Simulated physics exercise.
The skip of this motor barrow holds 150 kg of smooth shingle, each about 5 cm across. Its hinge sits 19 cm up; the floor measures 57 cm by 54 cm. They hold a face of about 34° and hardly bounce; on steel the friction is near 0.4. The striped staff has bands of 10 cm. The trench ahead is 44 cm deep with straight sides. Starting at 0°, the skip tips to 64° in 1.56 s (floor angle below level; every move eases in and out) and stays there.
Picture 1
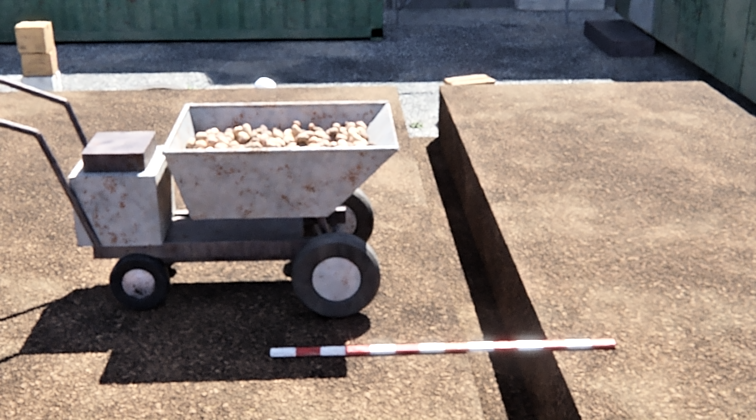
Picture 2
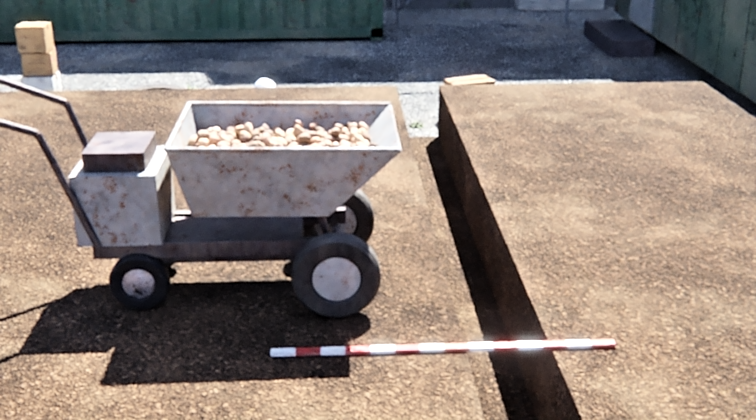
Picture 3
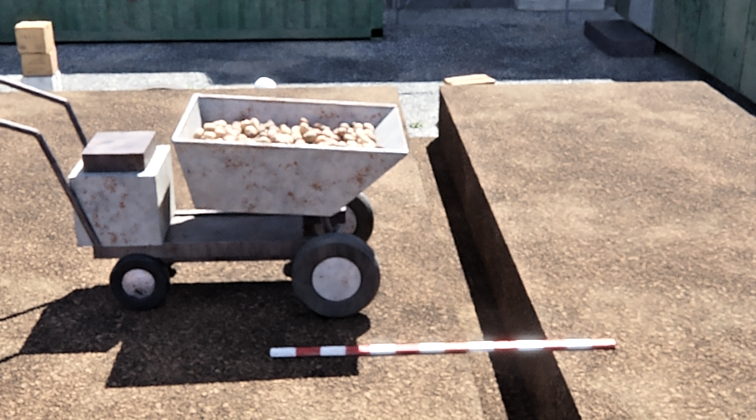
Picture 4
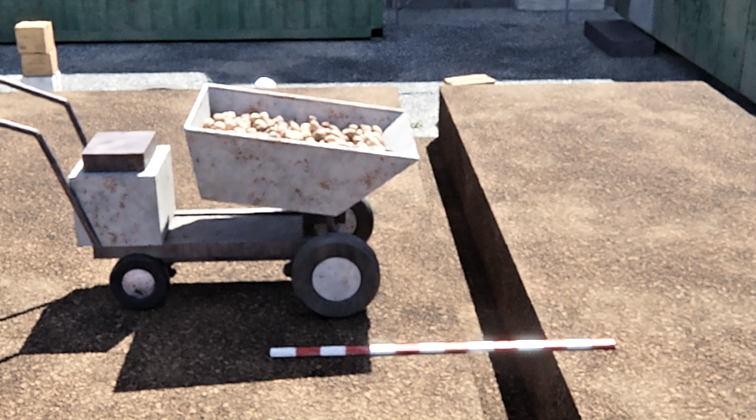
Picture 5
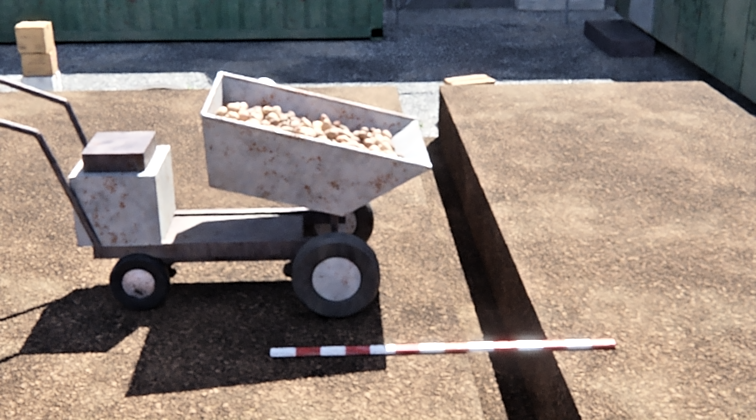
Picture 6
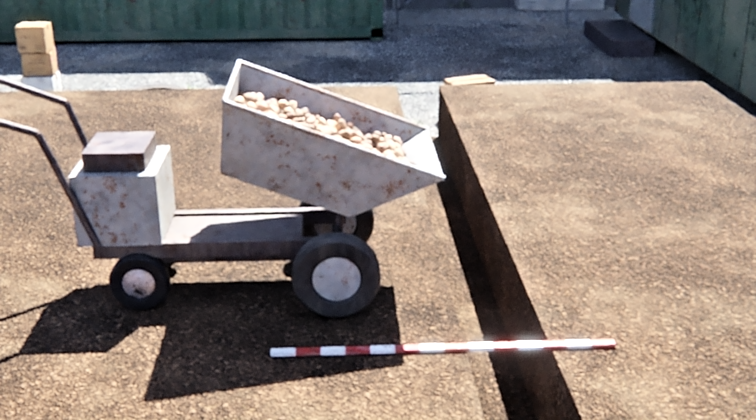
A small motor barrow loaded with smooth stones stood beside a trench, near a red-and-white striped staff. Its skip slowly tilted forward to the right, its back end rising while the stones stayed inside.
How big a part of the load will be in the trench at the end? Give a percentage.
Close to 66 in a hundred.
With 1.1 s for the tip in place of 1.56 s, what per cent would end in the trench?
It would be near 60 per cent.
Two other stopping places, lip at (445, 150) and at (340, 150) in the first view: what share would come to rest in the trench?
Near 25 per cent from the first place, 100 from the second.
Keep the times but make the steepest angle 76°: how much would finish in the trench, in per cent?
It would be near 80 per cent.
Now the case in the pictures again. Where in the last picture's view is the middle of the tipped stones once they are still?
Around (504, 340).
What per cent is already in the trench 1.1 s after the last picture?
About 30 per cent by then.
Then, 0.6 s after the last picture the floor is at 54°, 100 % in the skip; the foremost stones are at (481, 223).
Then, 1.1 s after the last picture the floor is at 64°, 54 % in the skip, 30 % in the trench, 17 % past the trench; the foremost stones are at (590, 272).
Then, 1.4 s after the last picture the floor is at 64°, 22 % in the skip, 44 % in the trench, 33 % past the trench; the foremost stones are at (658, 259).
Then, 3.4 s after the last picture the floor is at 64°, 0 % in the skip, 66 % in the trench, 34 % past the trench; the foremost stones are at (699, 257).
